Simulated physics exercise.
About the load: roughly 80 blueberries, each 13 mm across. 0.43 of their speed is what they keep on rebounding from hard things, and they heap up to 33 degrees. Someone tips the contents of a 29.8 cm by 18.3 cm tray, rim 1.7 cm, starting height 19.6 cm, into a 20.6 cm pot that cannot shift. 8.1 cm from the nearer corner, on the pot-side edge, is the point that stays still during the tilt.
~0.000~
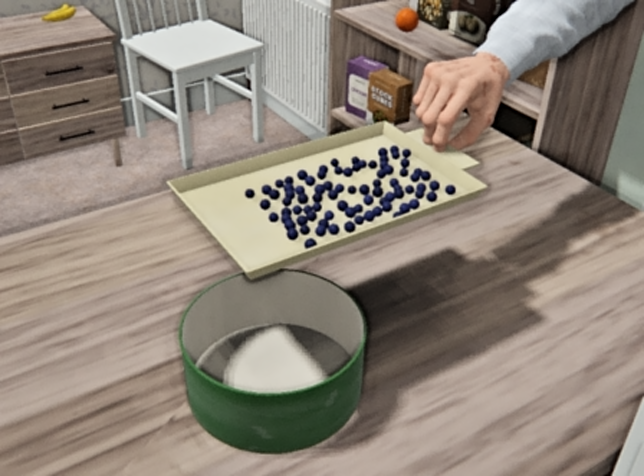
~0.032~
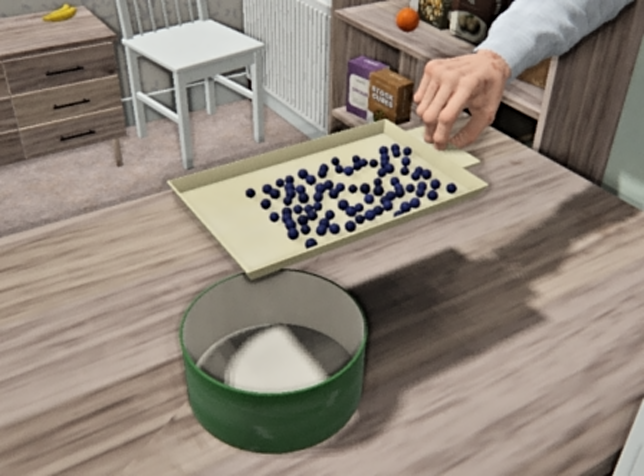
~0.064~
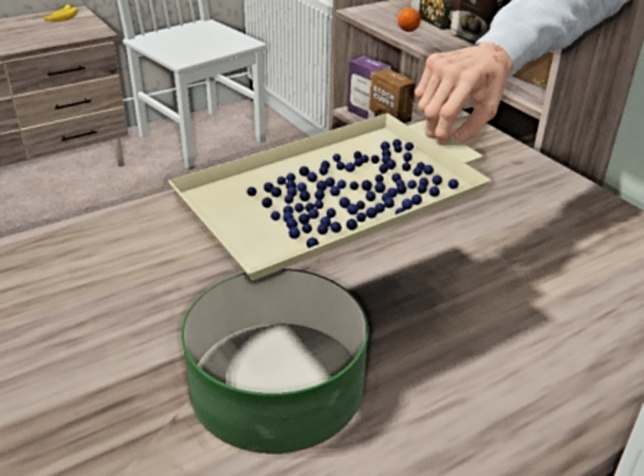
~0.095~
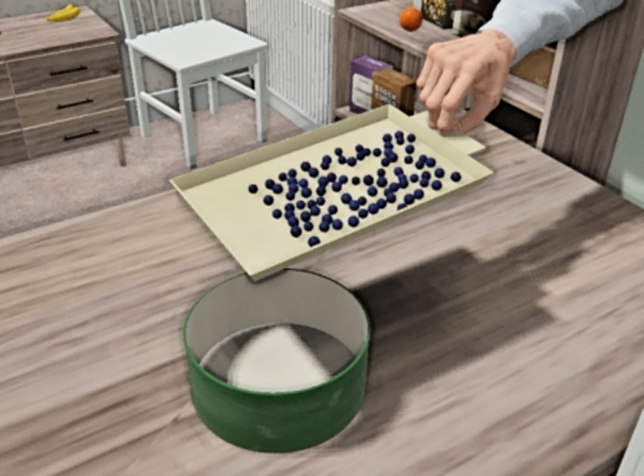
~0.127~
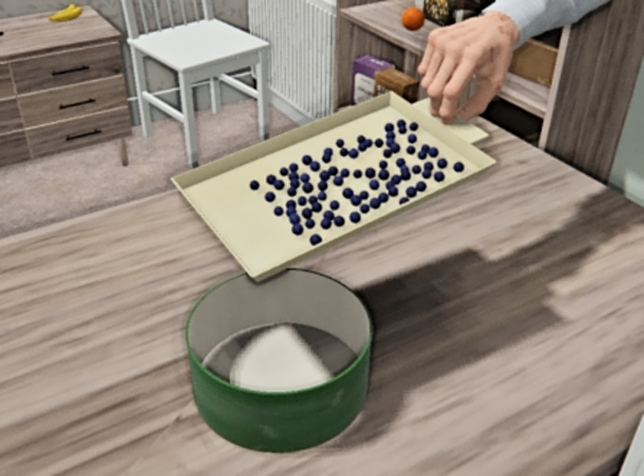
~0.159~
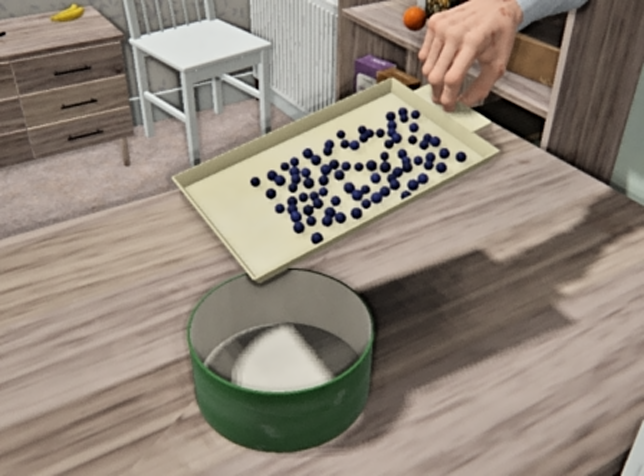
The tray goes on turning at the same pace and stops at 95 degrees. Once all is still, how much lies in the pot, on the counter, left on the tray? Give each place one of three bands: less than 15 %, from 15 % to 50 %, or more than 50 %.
Pot - more than 50 %; counter - from 15 % to 50 %; left on the tray - less than 15 %.
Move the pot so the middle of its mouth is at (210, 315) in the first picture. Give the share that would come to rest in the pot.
Roughly 70 per cent.
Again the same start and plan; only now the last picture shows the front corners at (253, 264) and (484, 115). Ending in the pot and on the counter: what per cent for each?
You'd end with pot at 5 and counter at 95.
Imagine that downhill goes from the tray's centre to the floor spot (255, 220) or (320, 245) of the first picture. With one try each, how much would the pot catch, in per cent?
35 and 100 %.
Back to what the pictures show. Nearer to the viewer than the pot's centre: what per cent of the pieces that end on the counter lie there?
Roughly 90 percent of the spill.
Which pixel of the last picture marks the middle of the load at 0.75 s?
At that moment the load's centre is around (230, 328).
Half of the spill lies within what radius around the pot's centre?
Some 24 cm.
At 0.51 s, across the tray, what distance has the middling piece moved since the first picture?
It has moved some 9 cm from its start.
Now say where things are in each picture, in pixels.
Tray tilt 0 degrees, front corners at (250, 265) and (478, 185); middle of the pieces at (352, 190); pot at (273, 325), in the first picture.
Tray tilt 0 degrees, front corners at (251, 266) and (479, 183); middle of the pieces at (353, 189), in the second picture.
Tray tilt 2 degrees, front corners at (252, 266) and (481, 179); middle of the pieces at (354, 186), in the third picture.
Tray tilt 4 degrees, front corners at (254, 267) and (484, 171), lowest corner left front; middle of the pieces at (356, 181), in the fourth picture.
Tray tilt 8 degrees, front corners at (255, 269) and (487, 161), lowest corner left front; middle of the pieces at (358, 174), in the fifth picture.
Tray tilt 11 degrees, front corners at (257, 271) and (489, 150), lowest corner left front; middle of the pieces at (359, 167); pot at (281, 324). Its pace works out near 115 degrees a second, in the sixth picture.
After 0.51 s, tilt 52 degrees; the tray holds 100 %, the pot 0 %.
Then, at 0.75 s, tilt 79 degrees; the tray holds 35 %, the pot 15 %.
After 1.10 s, tilt 95 degrees; the tray holds 0 %, the pot 65 %.
At rest (1.6 s), pot 65 %, counter 35 %, tray 0 %.
